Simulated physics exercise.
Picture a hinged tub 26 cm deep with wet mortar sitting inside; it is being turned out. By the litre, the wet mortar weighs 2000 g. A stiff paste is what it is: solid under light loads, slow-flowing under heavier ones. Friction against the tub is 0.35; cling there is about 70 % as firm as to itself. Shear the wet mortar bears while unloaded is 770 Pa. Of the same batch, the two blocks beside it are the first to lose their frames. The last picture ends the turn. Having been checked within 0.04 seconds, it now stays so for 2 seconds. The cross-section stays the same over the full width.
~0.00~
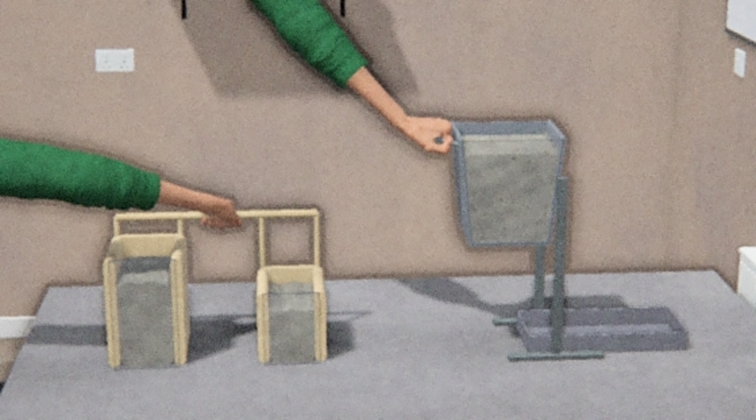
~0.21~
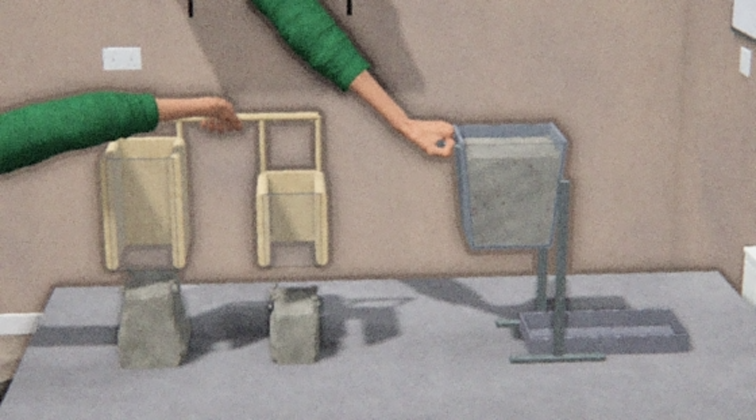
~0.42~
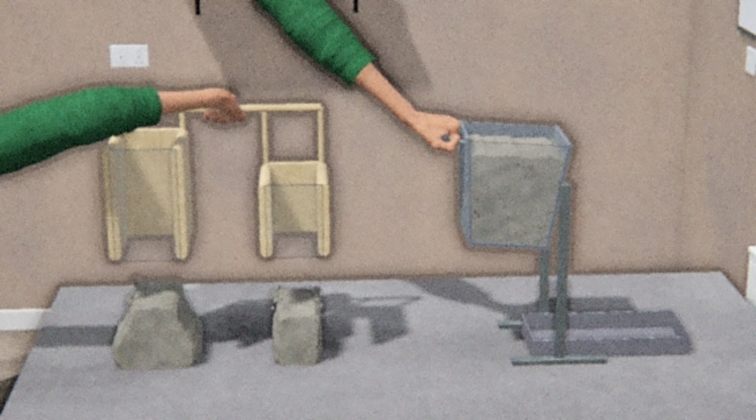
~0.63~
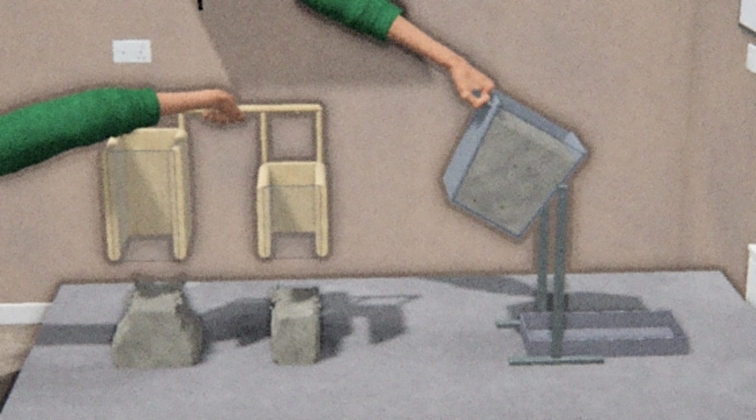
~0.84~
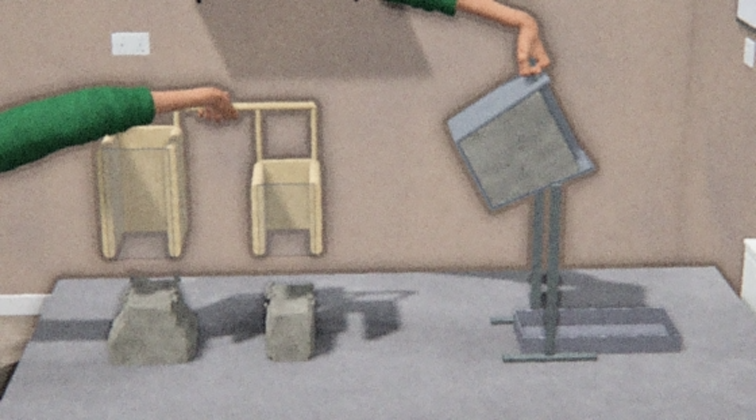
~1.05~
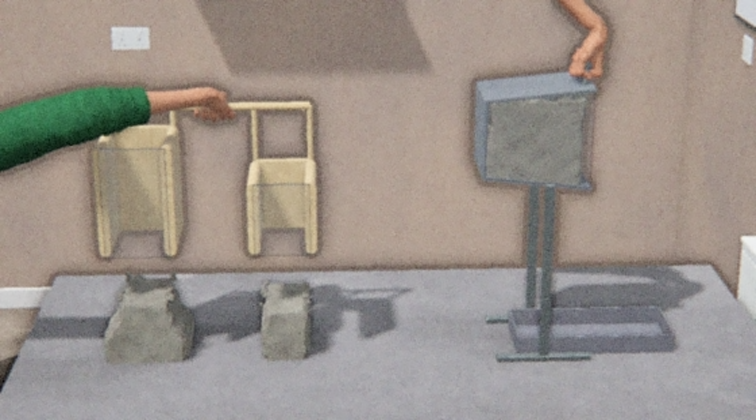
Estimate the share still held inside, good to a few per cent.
I would say about 60 percent.
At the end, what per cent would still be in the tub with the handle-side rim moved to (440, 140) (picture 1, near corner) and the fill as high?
In that case close to 40 %.
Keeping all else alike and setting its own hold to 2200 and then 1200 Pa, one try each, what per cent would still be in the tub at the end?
100 in a hundred, followed by 100 in a hundred.
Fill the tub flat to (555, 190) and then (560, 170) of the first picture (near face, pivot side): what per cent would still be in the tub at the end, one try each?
Close to 100 percent the first time and close to 70 percent the second.
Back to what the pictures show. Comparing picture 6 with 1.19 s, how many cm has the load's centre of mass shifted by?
It has moved around 4 centimetres.
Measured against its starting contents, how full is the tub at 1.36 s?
About 75 %.
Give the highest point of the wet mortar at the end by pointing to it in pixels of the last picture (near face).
The highest point is near (544, 129) in the last picture.
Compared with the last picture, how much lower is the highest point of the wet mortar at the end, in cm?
About 7 cm.
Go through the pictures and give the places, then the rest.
Handle-side rim at (464, 141), tilt 0 degrees; highest point of the wet mortar at (540, 151); test blocks 23 cm, 15 cm high (left to right), in the first picture.
Handle-side rim at (466, 144), tilt 0 degrees; highest point of the wet mortar at (542, 155); test blocks 20 cm, 15 cm high (left to right), in the second picture.
Handle-side rim at (471, 140), tilt 4 degrees; highest point of the wet mortar at (479, 154); test blocks 17 cm, 15 cm high (left to right), in the third picture.
Handle-side rim at (501, 105), tilt 31 degrees; highest point of the wet mortar at (500, 120); test blocks 17 cm, 15 cm high (left to right), in the fourth picture.
Handle-side rim at (550, 84), tilt 62 degrees; highest point of the wet mortar at (538, 96); test blocks 17 cm, 15 cm high (left to right), in the fifth picture.
Handle-side rim at (596, 93), tilt 90 degrees; highest point of the wet mortar at (560, 101); test blocks 17 cm, 15 cm high (left to right), in the sixth picture.
By 1.19 s, the tub is at 90 degrees and holds 95 %.
By 1.36 s, the tub is at 90 degrees and holds 74 %.
By 1.53 s, the tub is at 90 degrees and holds 61 %.
By 1.70 s, the tub is at 90 degrees and holds 60 %.
By 3.05 s, at the end, the tub is at 90 degrees and holds 60 %.
